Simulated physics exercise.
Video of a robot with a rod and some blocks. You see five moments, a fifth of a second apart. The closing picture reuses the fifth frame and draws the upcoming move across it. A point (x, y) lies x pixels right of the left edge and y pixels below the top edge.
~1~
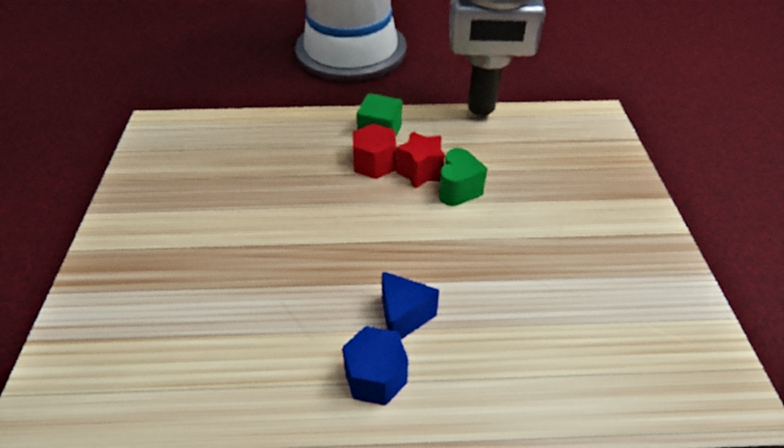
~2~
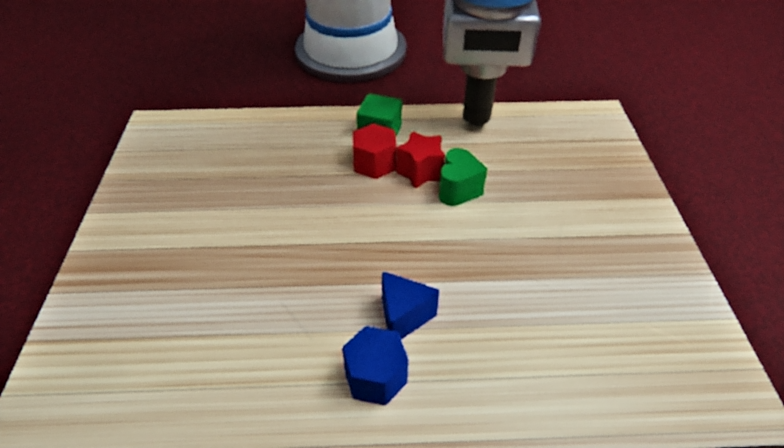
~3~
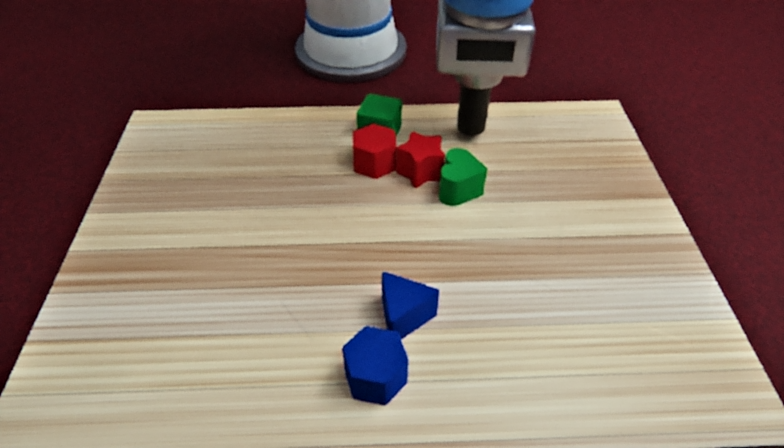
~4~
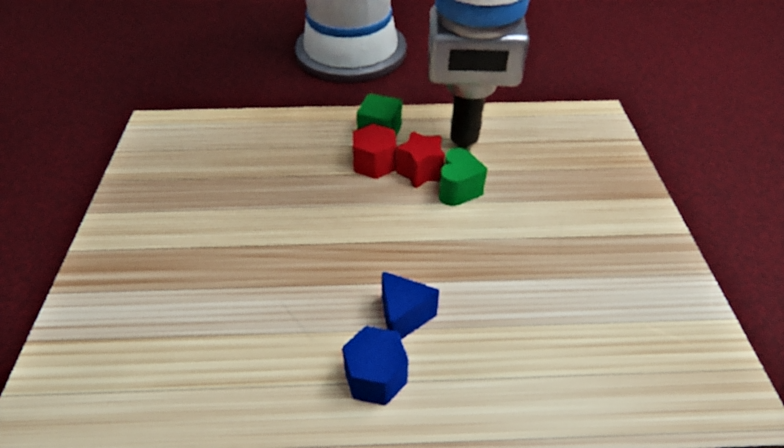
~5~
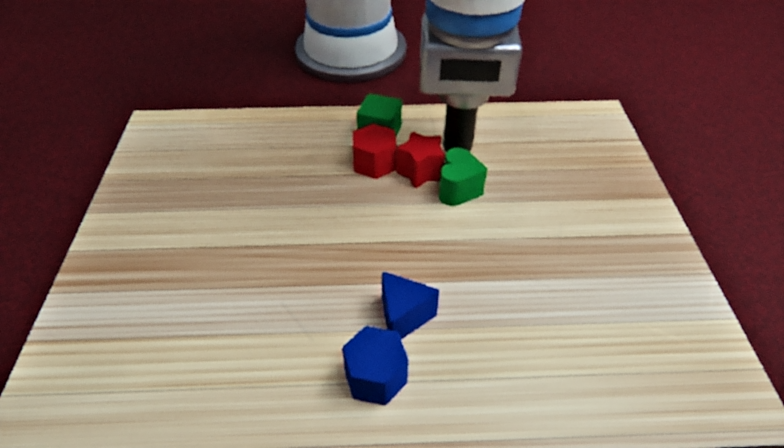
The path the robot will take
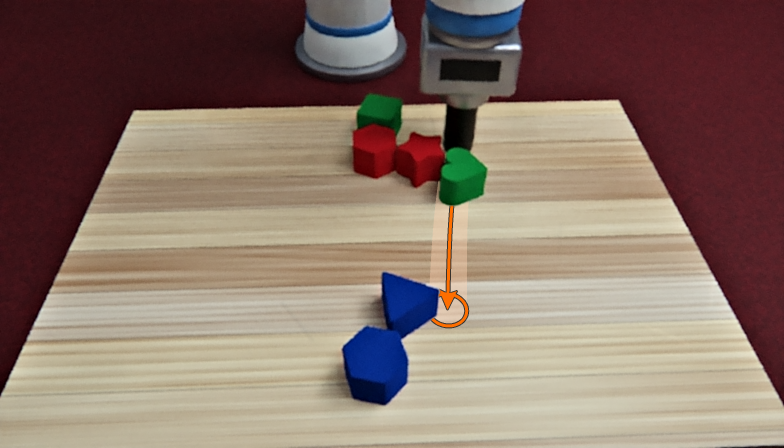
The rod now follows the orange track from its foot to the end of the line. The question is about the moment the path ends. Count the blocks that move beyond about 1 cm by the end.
My guess is one.
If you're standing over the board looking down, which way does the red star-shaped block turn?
Clockwise rotation.
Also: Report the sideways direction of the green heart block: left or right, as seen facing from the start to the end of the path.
Facing from start to end, it shifts left.
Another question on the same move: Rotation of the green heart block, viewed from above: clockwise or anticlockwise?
Anticlockwise.
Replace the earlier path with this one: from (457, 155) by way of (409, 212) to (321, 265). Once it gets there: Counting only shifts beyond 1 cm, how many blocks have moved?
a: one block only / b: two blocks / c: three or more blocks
b: Two blocks.
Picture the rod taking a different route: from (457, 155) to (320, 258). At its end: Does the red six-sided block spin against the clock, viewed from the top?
In short: No.
The line goes from (457, 155) to (447, 309).
The first path, step by step. One third of the way, rod at (453, 190); red star-shaped block at (421, 149), turned 20° clockwise; green heart block at (469, 201), turned 25° anticlockwise.
Two thirds of the way, rod at (450, 242); red star-shaped block at (421, 149), turned 20° clockwise; green heart block at (489, 242), turned 95° anticlockwise.
At the end, rod at (448, 302); blue six-sided block unmoved; blue three-sided block at (402, 296), turned 15° clockwise; red star-shaped block at (421, 149), turned 20° clockwise; green heart block at (495, 253), turned 135° anticlockwise.
